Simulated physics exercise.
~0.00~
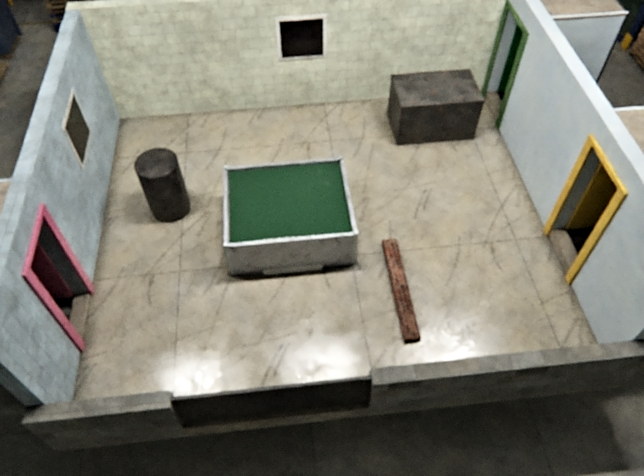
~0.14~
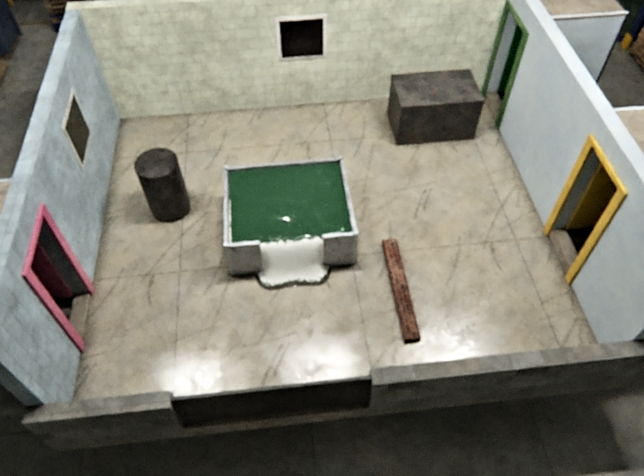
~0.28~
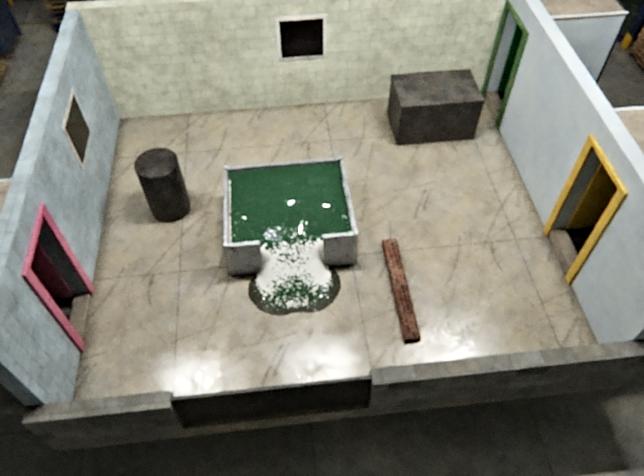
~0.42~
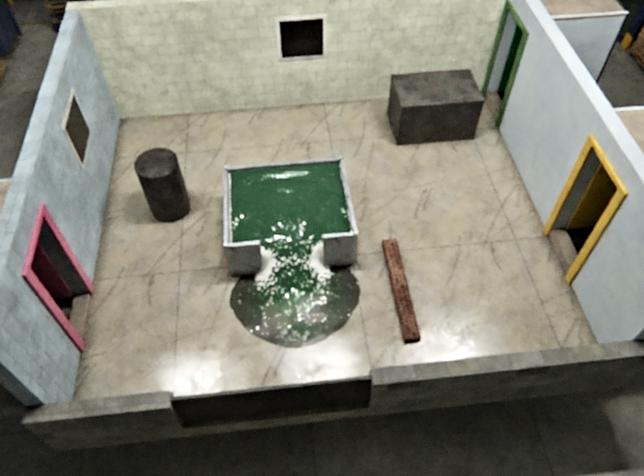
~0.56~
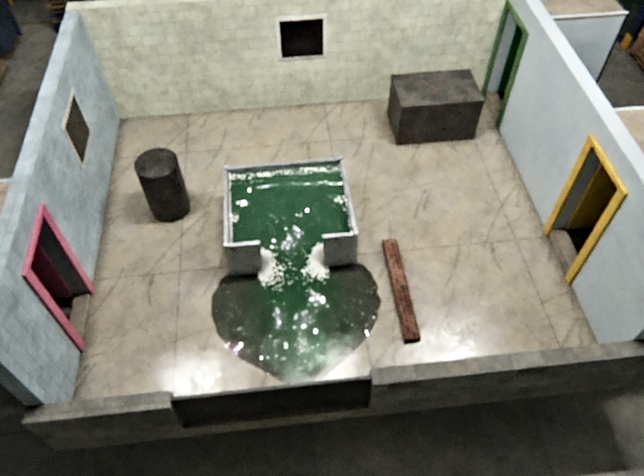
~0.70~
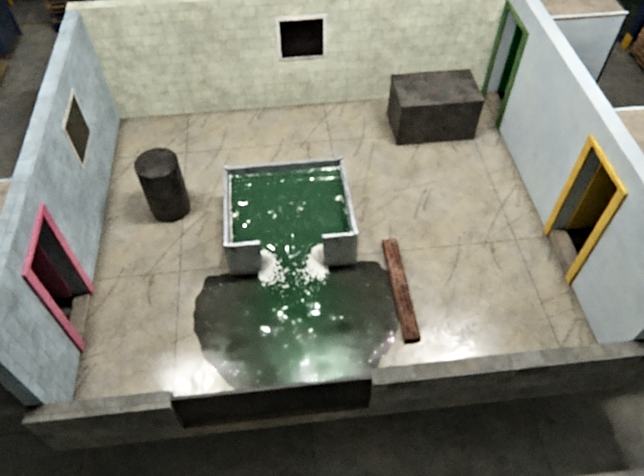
At first, a white-rimmed tank of still green water sits in a walled room with a dark cylinder, a dark block and a reddish-brown plank. Water then pours from a gap in the tank's front, foaming white. The green puddle spreads forward and sideways across the floor, reaching beside the plank.
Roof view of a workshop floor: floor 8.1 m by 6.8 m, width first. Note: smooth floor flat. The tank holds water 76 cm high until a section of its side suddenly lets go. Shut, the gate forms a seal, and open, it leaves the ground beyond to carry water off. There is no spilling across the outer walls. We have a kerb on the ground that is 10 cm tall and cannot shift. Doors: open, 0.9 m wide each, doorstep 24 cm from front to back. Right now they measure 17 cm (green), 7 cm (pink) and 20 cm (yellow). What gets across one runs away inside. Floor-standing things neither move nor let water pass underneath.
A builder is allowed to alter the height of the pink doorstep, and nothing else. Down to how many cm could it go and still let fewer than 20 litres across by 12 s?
I would say down to about 9 cm.
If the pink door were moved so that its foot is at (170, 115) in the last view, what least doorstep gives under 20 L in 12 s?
Minimum: Close to 6.5 cm.
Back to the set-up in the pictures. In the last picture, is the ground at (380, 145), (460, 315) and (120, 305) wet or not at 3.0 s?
So, in order, I'd say stayed dry, then got wet, then got wet.
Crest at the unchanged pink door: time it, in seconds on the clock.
Near 3.6 seconds.
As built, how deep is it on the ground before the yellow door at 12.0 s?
Some 3.5 centimetres.
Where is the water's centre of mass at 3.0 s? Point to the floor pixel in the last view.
The centre of all the water is around (294, 301).
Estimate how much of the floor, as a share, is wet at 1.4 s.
15 %.
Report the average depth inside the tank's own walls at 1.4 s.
Averaged depth comes out at about 49 cm.
After 1.4 s water covers 15 % of the floor, deepest (39 cm) near (306, 399); it has not reached the pink door.
After 3.0 s water covers 35 % of the floor, deepest (30 cm) near (82, 424); 11 cm at the pink door, 0 litres in over its 7 cm doorstep.
After 12.0 s water covers 100 % of the floor, deepest (10 cm) near (269, 111); 6 cm at the pink door, 38 litres in over its 7 cm doorstep.
At the pink door as built, the water arrived by 2.4 s and peaked near 12 cm at 3.6 s.
With a doorstep of 7.5 cm, 32 litres would have come in within the 12 s; with 10.5 cm, 9 litres. So under 20 litres takes about 9 cm.
